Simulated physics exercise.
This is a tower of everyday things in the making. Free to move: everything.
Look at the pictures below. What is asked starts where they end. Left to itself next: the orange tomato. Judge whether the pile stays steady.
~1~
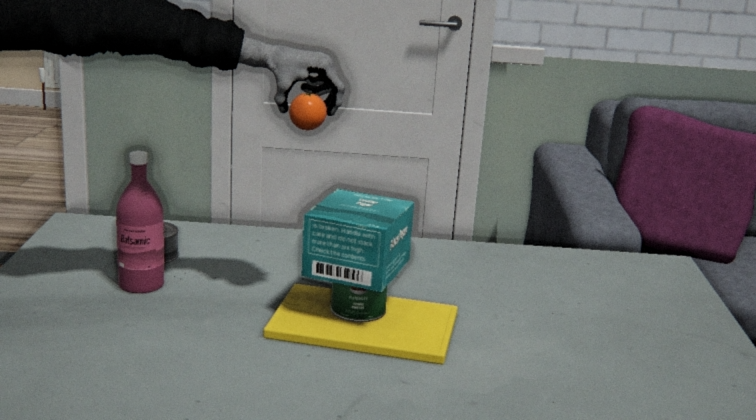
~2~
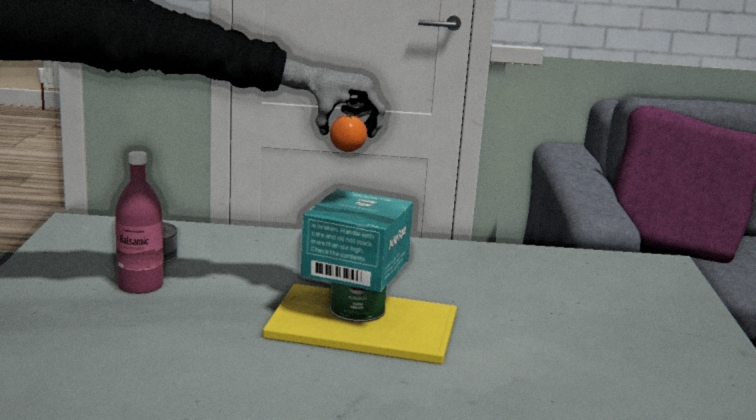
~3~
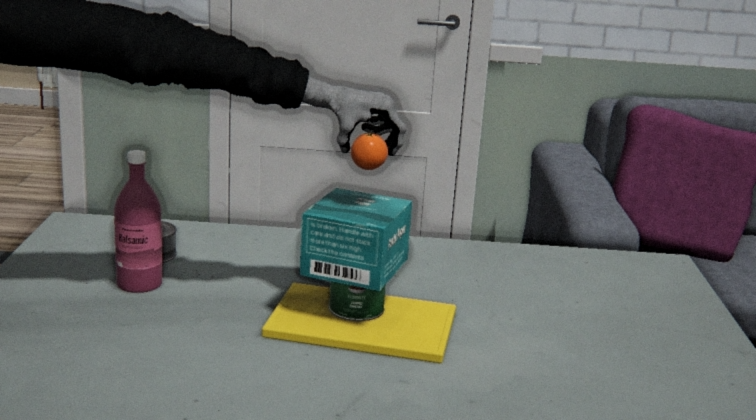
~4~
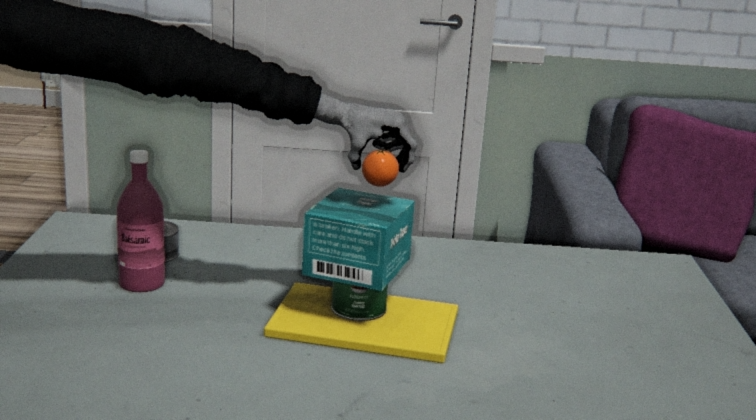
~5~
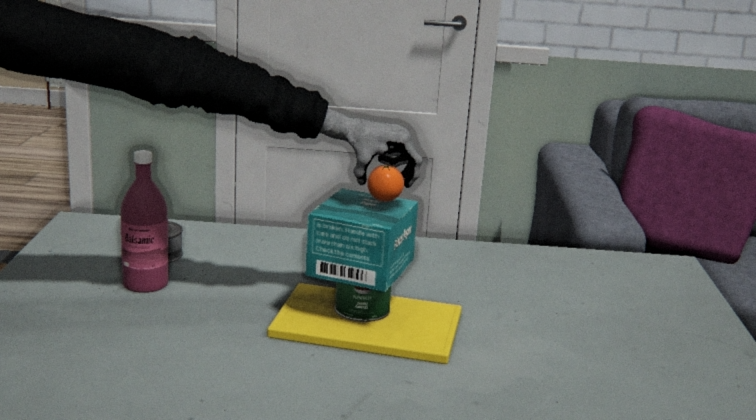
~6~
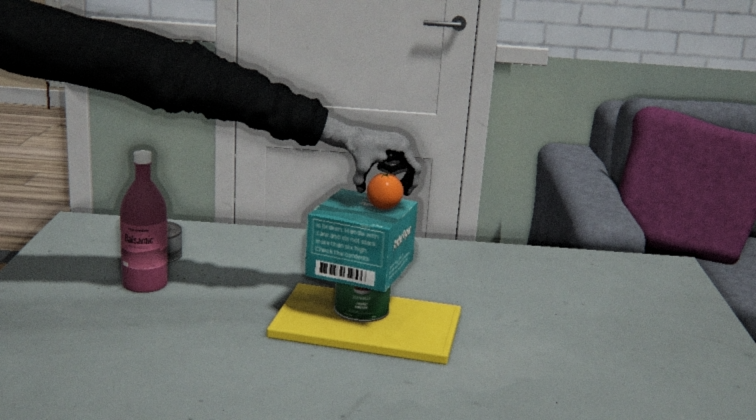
The pile stands firm.
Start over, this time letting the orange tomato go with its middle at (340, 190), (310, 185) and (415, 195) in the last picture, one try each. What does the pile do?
Try one: It stands firm; try two: It topples; try three: It topples.
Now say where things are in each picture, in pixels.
In the first picture, on its way; orange tomato (308, 111); turquoise box (359, 238).
In the second picture, on its way; orange tomato (348, 133).
In the third picture, on its way; orange tomato (369, 151); yellow tray (362, 320).
In the fourth picture, on its way; orange tomato (380, 168); green tub (360, 288).
In the fifth picture, on its way; orange tomato (386, 183); pink bottle (144, 220).
In the sixth picture, in place under the hand; orange tomato (385, 191); turquoise box (362, 238).
Then, 0.40 s after the last picture, nothing has stirred.
Then, 1.00 s after the last picture, orange tomato resting near (385, 191).
At rest, all 6 in place. Seen from the same camera at the end, orange tomato near (385, 191). The pile stays up.
